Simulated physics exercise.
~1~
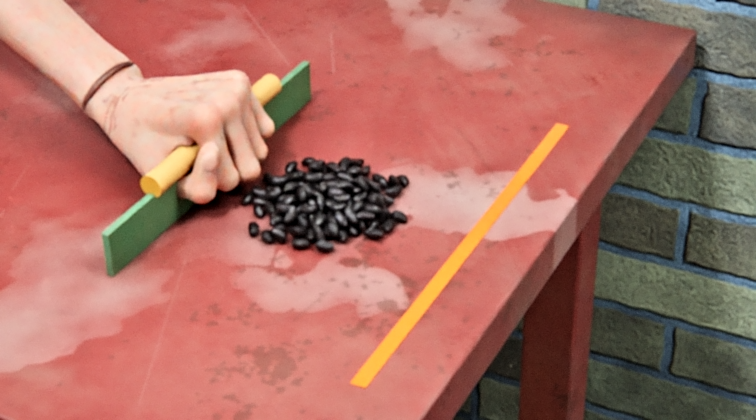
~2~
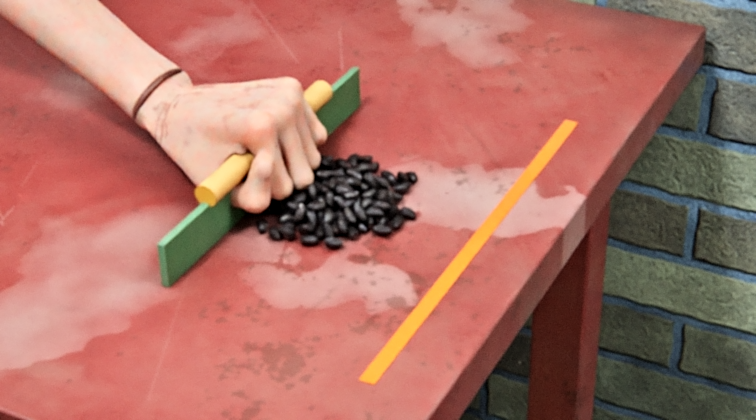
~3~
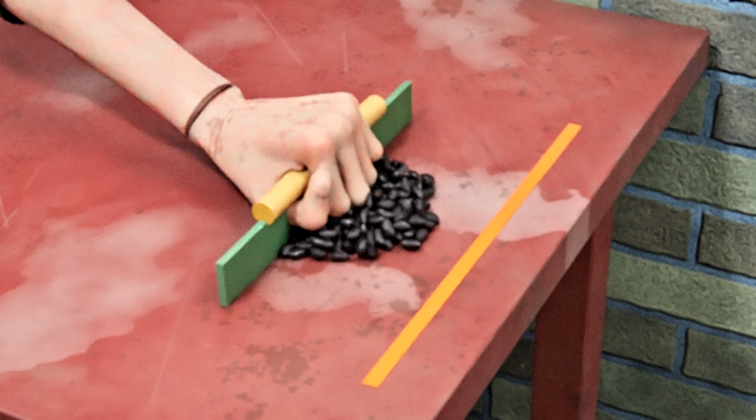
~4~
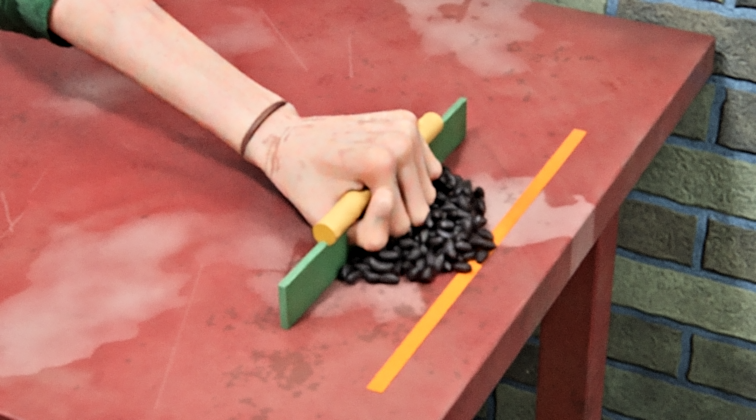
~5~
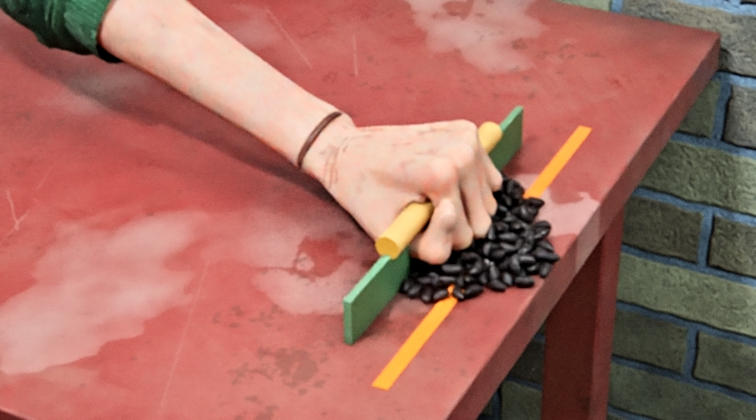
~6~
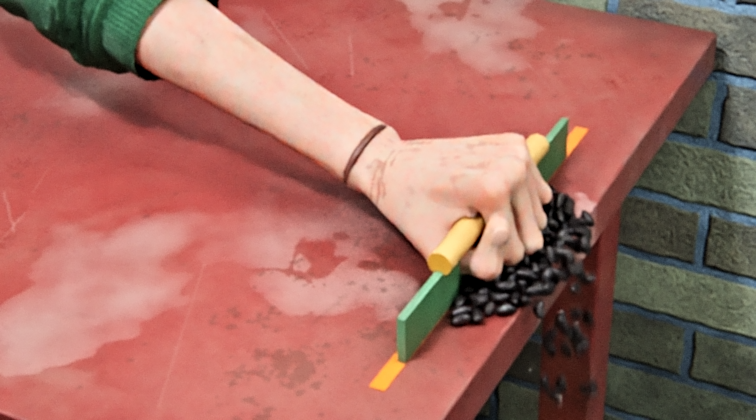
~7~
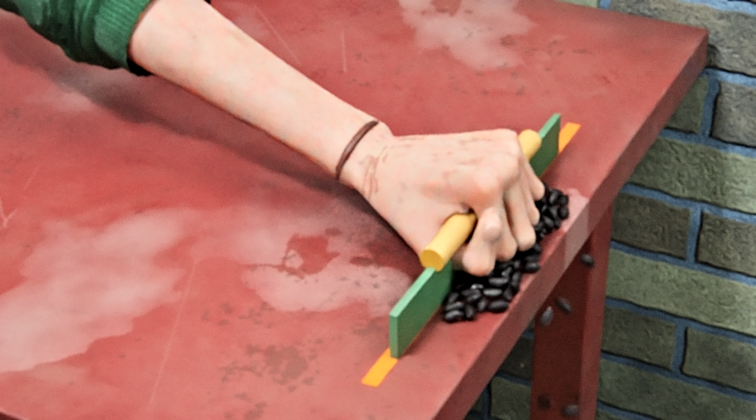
A hand pushes black beans rightward with a green scraper, spilling some off the table's edge.
